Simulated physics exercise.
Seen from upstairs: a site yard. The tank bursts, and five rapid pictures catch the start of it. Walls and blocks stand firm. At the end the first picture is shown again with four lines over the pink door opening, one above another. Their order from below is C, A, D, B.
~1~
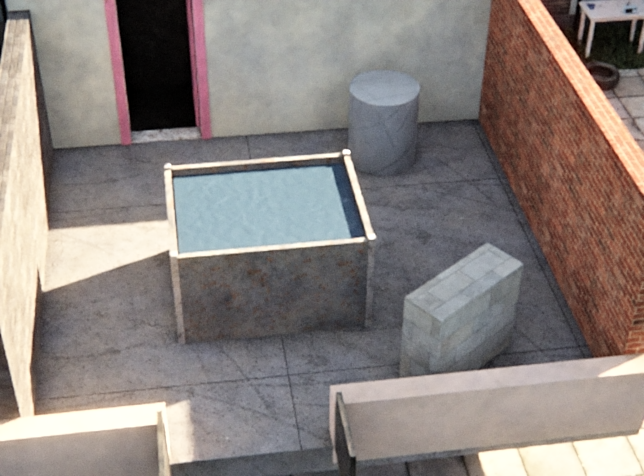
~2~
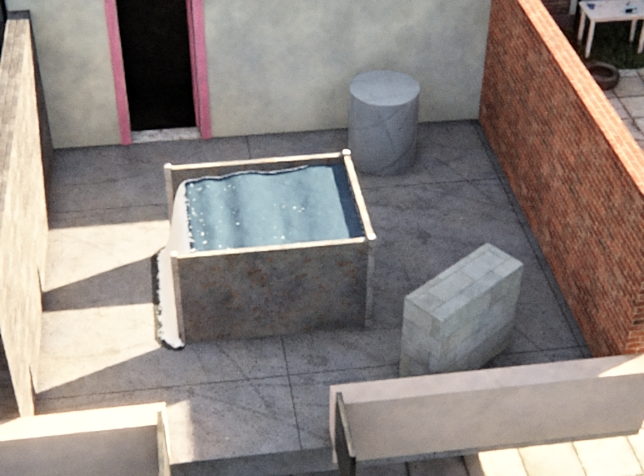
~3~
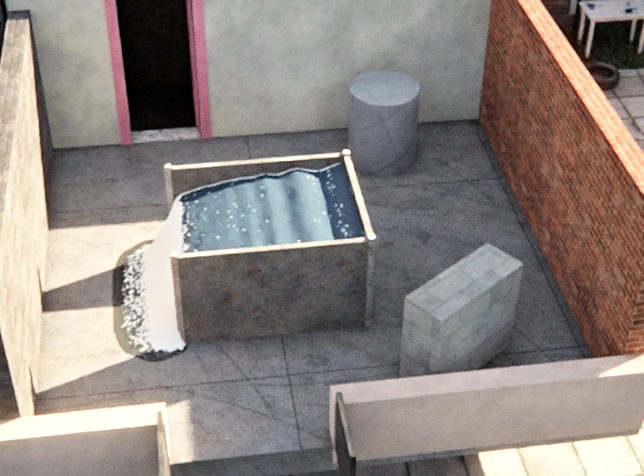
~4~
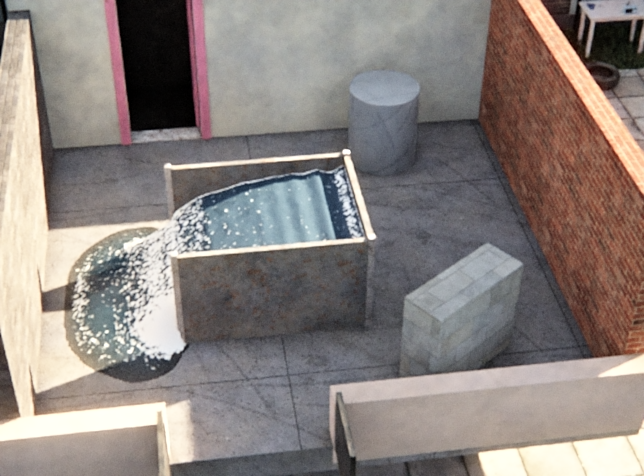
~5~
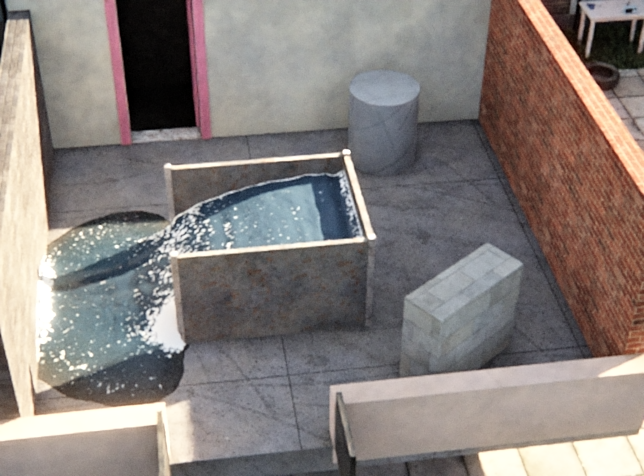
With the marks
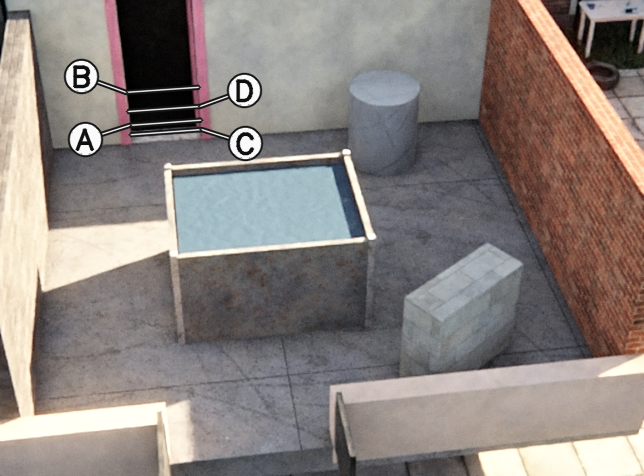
Water poured out of the left side of a square tank in a walled yard, splashing onto the grey ground and spreading in a widening, foamy pool to the wall on the left.
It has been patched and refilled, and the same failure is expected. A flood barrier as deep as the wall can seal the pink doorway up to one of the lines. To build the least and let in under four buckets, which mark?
Height A just does it.
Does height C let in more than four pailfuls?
Yes, that goes wrong.
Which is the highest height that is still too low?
C.
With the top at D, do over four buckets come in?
No, not at all.
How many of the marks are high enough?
Three of the four.
On the marked copy, A at (165, 122); B at (162, 89); C at (166, 132); D at (164, 108); from the bottom up C, A, D, B.
For height A, a splash gets over, under a bucket.
For height B, nothing gets over.
For height C, about 8 bucketfuls get in.
For height D, nothing gets over.
